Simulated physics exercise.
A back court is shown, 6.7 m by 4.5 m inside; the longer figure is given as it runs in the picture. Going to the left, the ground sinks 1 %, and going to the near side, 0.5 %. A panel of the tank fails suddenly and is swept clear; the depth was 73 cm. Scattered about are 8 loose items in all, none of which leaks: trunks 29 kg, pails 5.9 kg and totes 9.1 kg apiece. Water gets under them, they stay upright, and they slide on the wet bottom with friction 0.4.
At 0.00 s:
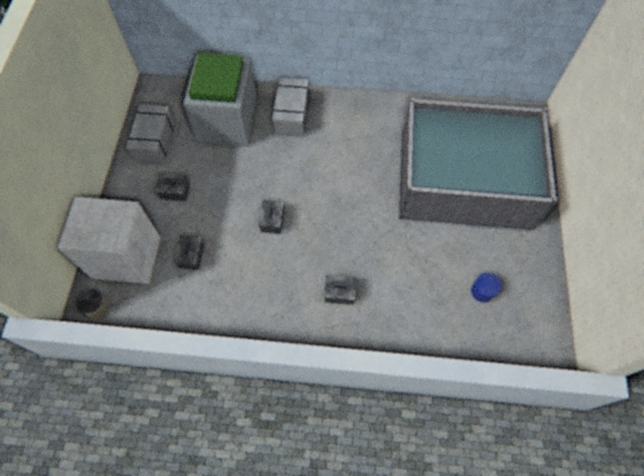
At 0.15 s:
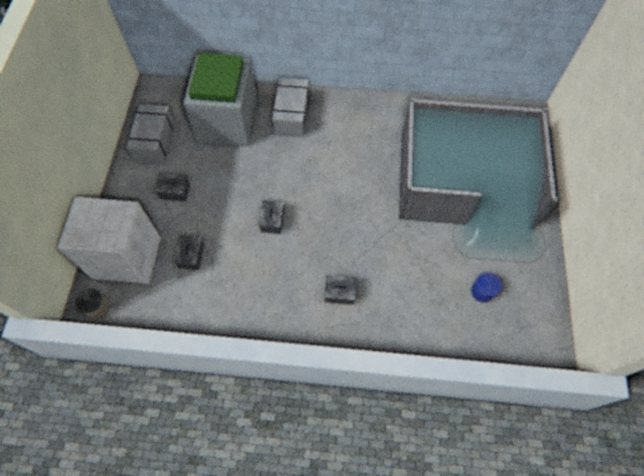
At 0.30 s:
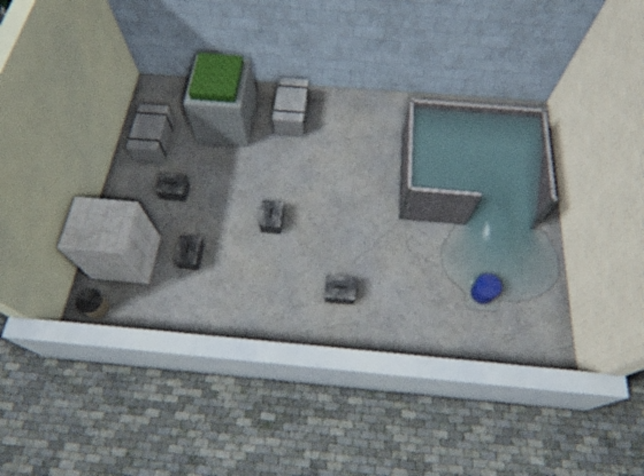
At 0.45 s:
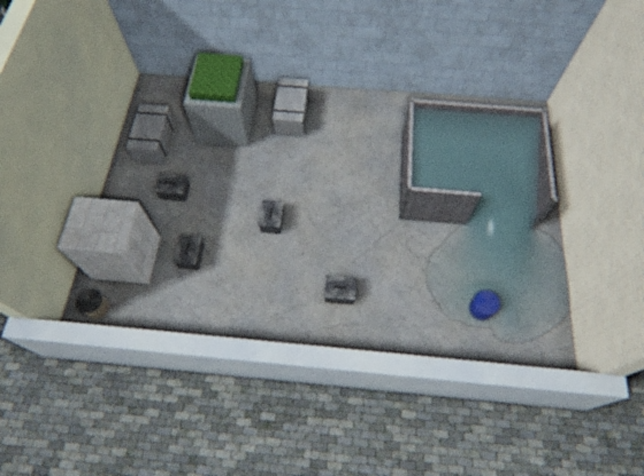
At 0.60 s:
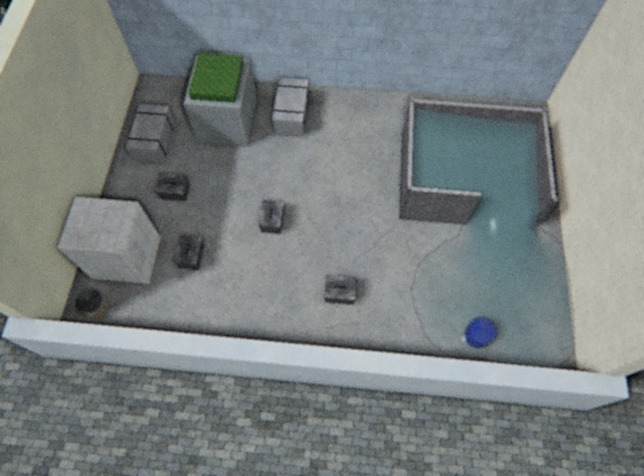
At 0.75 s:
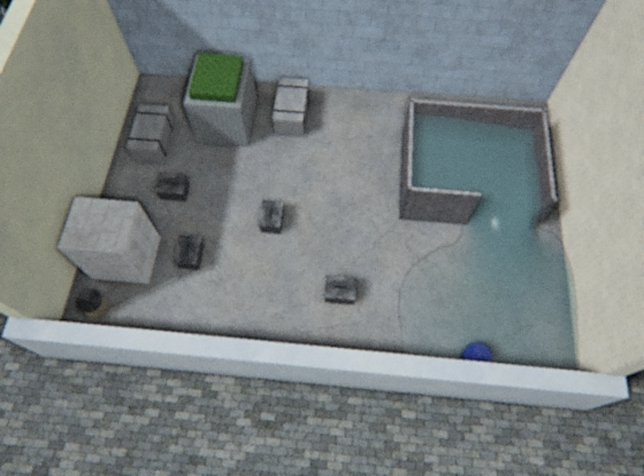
In the video, part of the front wall of a water-filled tank in a walled yard gives way, and water spreads across the ground, pushing a blue pail toward the near wall while the grey objects farther left stay still.
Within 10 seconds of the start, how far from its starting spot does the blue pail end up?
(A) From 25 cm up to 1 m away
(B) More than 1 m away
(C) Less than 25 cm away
More than 1 m away.
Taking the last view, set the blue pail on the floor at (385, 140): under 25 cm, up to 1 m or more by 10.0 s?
As it turns out, it barely budges.
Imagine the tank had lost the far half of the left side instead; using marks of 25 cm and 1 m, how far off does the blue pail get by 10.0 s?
Then the blue pail holds its place.
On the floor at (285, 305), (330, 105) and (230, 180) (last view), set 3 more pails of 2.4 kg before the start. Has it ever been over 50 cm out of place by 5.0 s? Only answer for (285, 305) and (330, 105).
Order kept: Exceeds it, falls short.
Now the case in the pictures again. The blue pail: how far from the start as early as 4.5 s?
It is about 250 cm out of place by then.
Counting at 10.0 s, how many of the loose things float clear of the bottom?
6.
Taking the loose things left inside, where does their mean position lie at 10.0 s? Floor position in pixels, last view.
(206, 142).
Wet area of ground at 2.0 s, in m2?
About 9.5 m2 is covered.
After 2.0 s the blue pail is near (367, 284), 1.6 m from its start, aground; 0 afloat.
After 4.5 s the blue pail is near (339, 199), 2.3 m from its start, aground; 4 afloat.
After 7.0 s the blue pail is near (338, 197), 2.3 m from its start, aground; 6 afloat.
After 10.0 s the blue pail is near (338, 201), 2.3 m from its start, aground; 6 afloat.
